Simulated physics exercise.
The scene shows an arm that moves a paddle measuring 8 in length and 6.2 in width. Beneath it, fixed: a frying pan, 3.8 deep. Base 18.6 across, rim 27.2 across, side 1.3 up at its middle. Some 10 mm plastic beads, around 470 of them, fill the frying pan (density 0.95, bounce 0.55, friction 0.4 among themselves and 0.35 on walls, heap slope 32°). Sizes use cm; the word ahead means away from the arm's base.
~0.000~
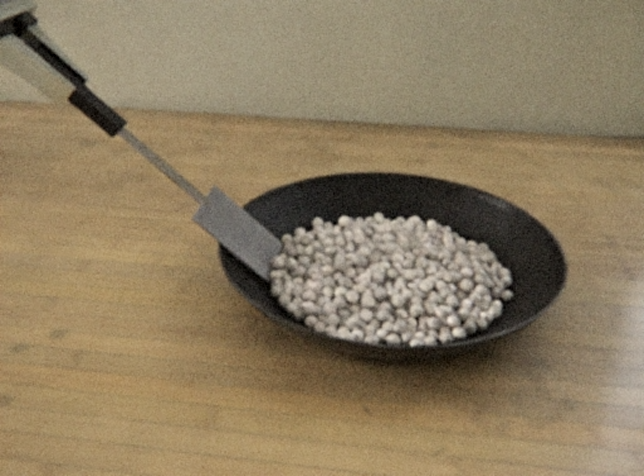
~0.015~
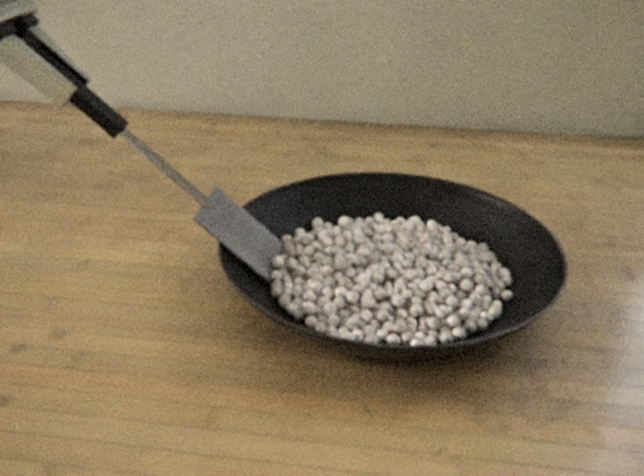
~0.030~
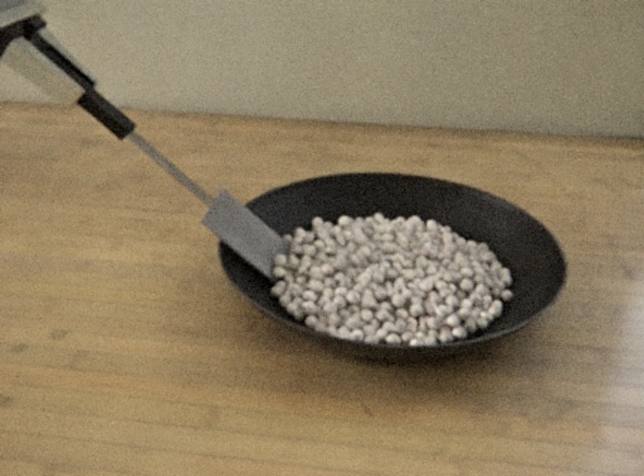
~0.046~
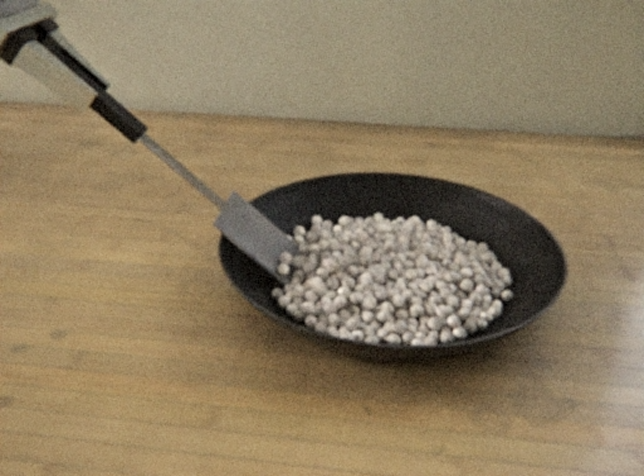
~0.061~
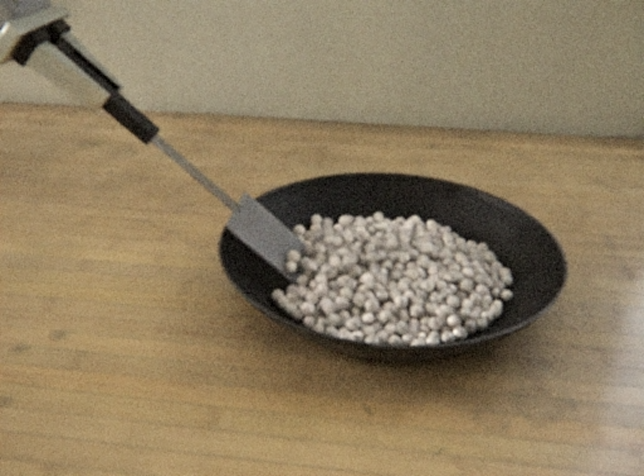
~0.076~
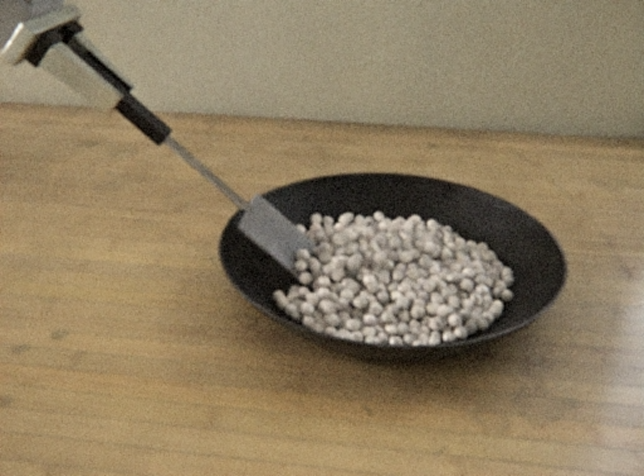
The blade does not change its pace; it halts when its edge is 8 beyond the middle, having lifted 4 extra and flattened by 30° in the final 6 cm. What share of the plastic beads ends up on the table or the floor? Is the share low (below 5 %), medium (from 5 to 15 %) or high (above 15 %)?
The share is low, below 5 %.
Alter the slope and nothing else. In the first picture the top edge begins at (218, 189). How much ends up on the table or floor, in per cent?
0 percent or thereabouts.
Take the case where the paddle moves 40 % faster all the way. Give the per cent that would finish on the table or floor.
Approx. 5 per cent.
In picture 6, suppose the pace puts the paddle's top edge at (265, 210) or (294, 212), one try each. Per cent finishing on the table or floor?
I'd estimate close to 5 and 15 in a hundred.
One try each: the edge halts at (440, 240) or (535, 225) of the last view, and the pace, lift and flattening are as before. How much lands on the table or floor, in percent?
Respectively some 0 and 10 percent end on the table or floor.
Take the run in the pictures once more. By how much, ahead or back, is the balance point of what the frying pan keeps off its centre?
It sits some 3.5 centimetres ahead of centre.
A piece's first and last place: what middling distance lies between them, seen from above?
Some 2 cm.
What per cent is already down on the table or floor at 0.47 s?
Roughly 2 percent of it.
After 0.15 s, sloping 42°, highest piece 4 above the table; 466 in the frying pan.
After 0.23 s, sloping 31°, highest piece 4 above the table; 466 in the frying pan.
After 0.47 s, sloping 12°, highest piece 4 above the table; 460 in the frying pan, 6 on the table or floor.
After 1.52 s, sloping 12°, highest piece 4 above the table; 460 in the frying pan, 6 on the table or floor.
At rest, 460 in the frying pan, 6 on the table or floor. That is 1 % on the table or floor.
